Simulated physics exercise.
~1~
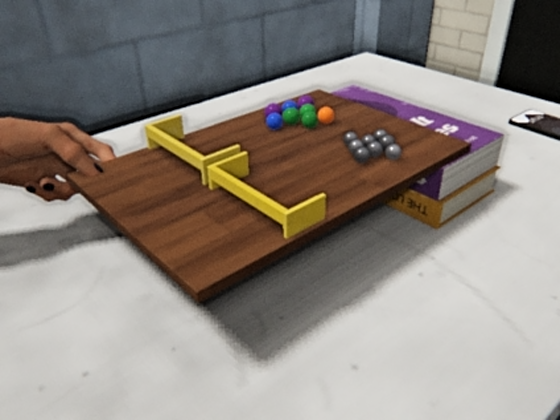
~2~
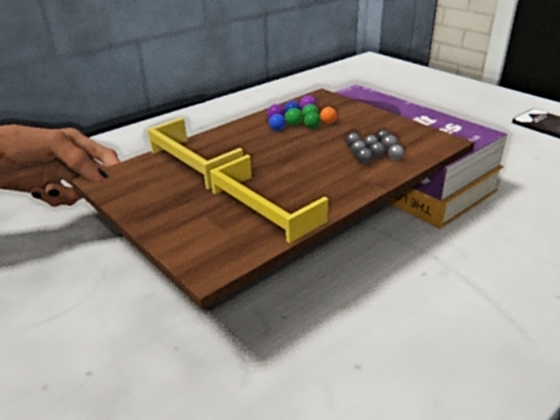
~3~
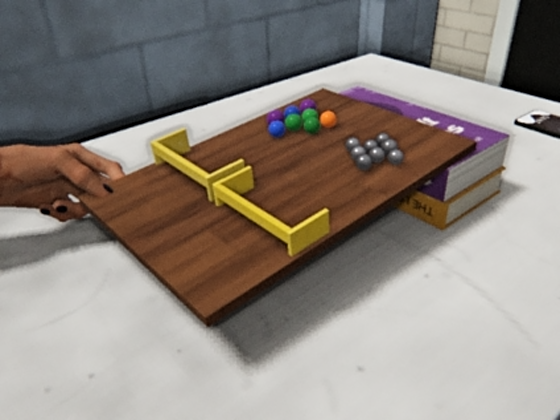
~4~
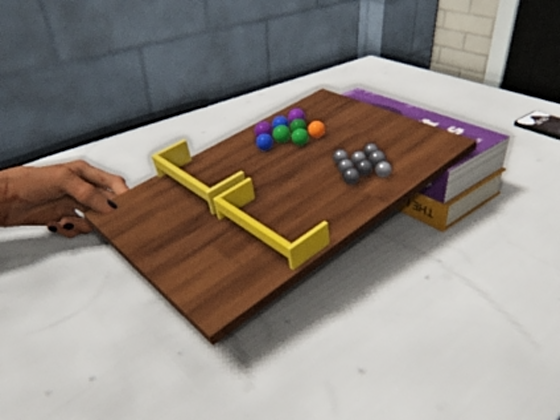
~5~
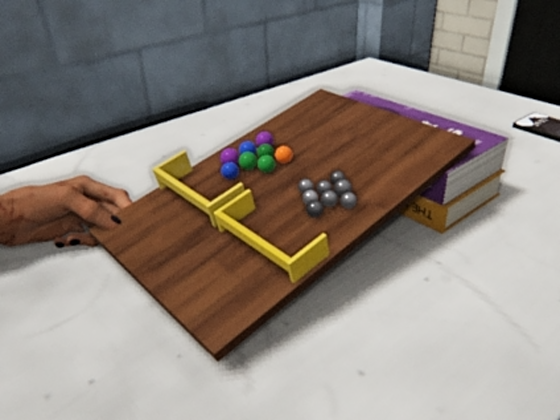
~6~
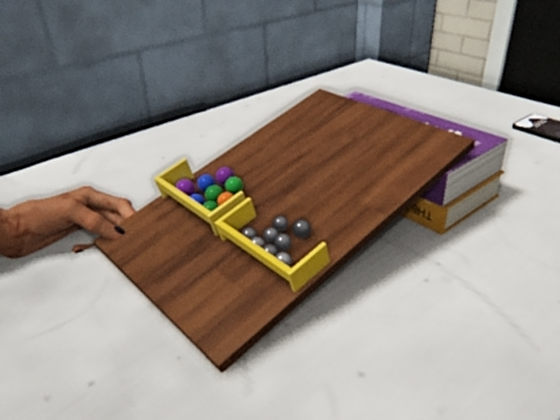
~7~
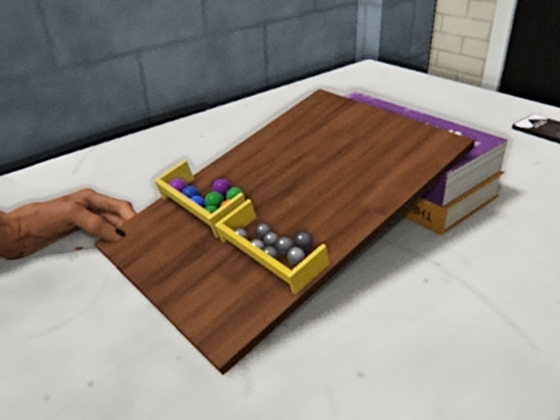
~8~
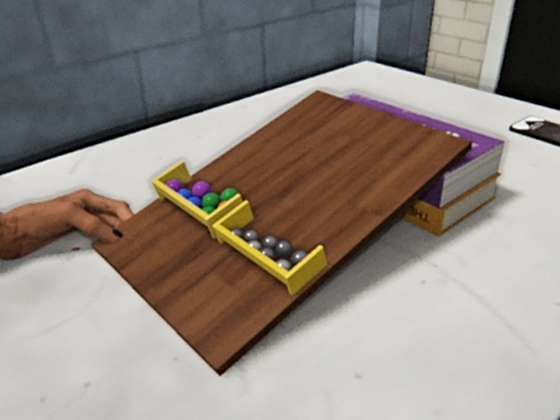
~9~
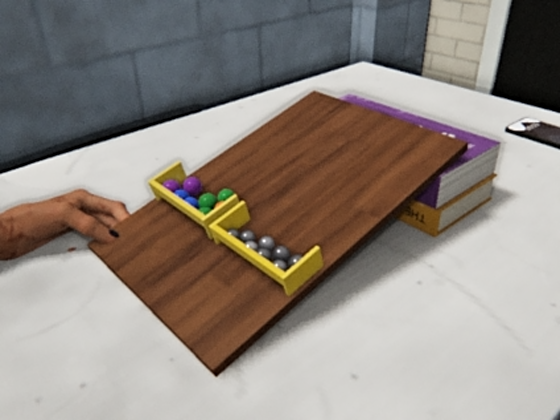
Colourful and grey balls rolling down a wooden board as a hand tilts it steeper, both groups gathering behind yellow gates.
